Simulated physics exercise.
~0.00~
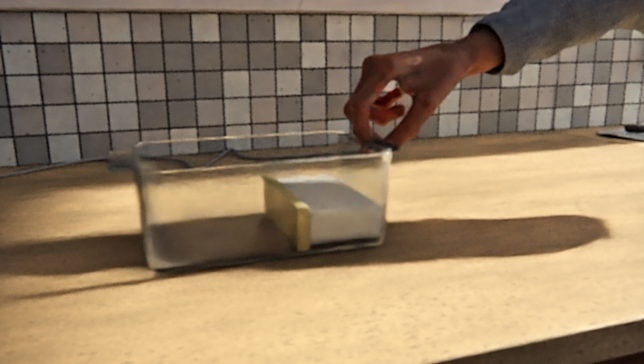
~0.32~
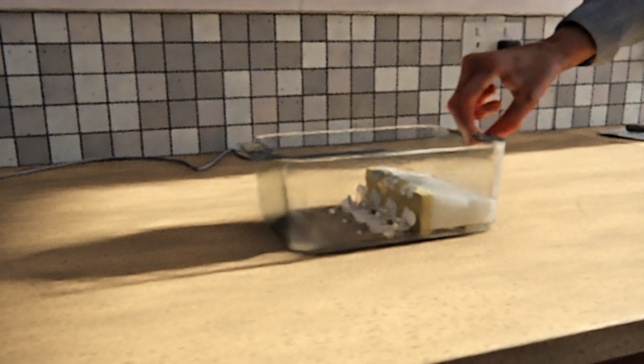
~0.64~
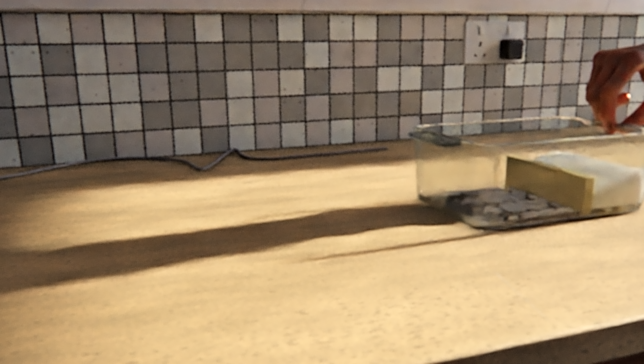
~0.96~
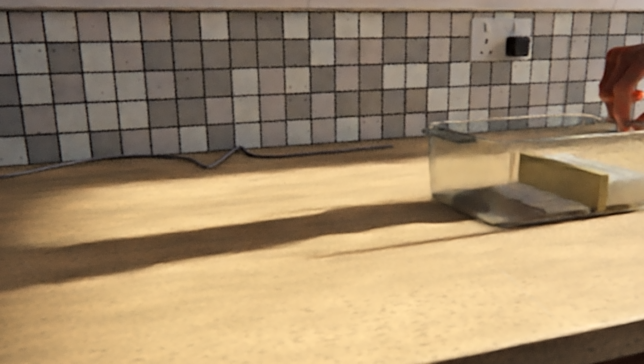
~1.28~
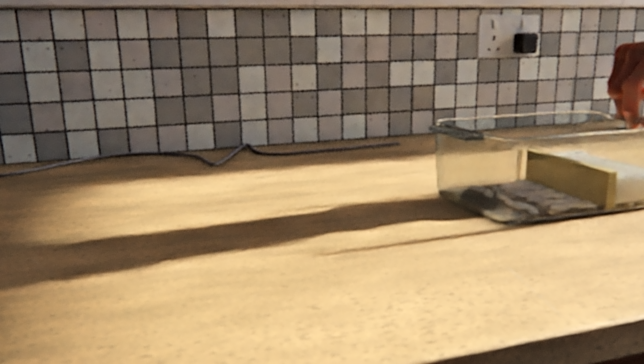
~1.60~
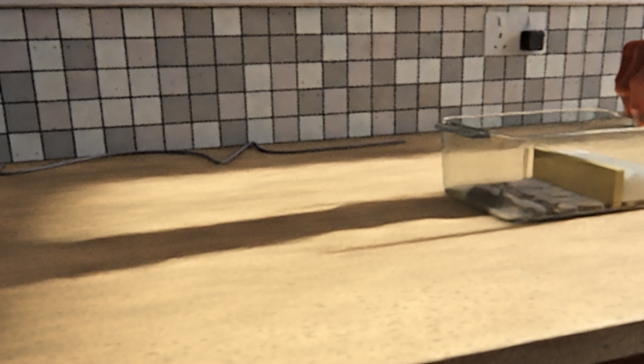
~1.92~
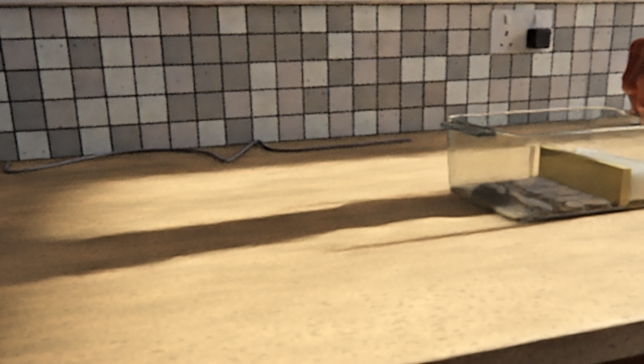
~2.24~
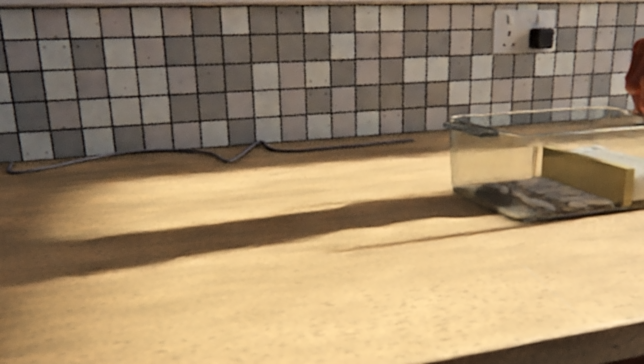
A hand pulls a clear box right along the counter, and some milk crosses its divider.
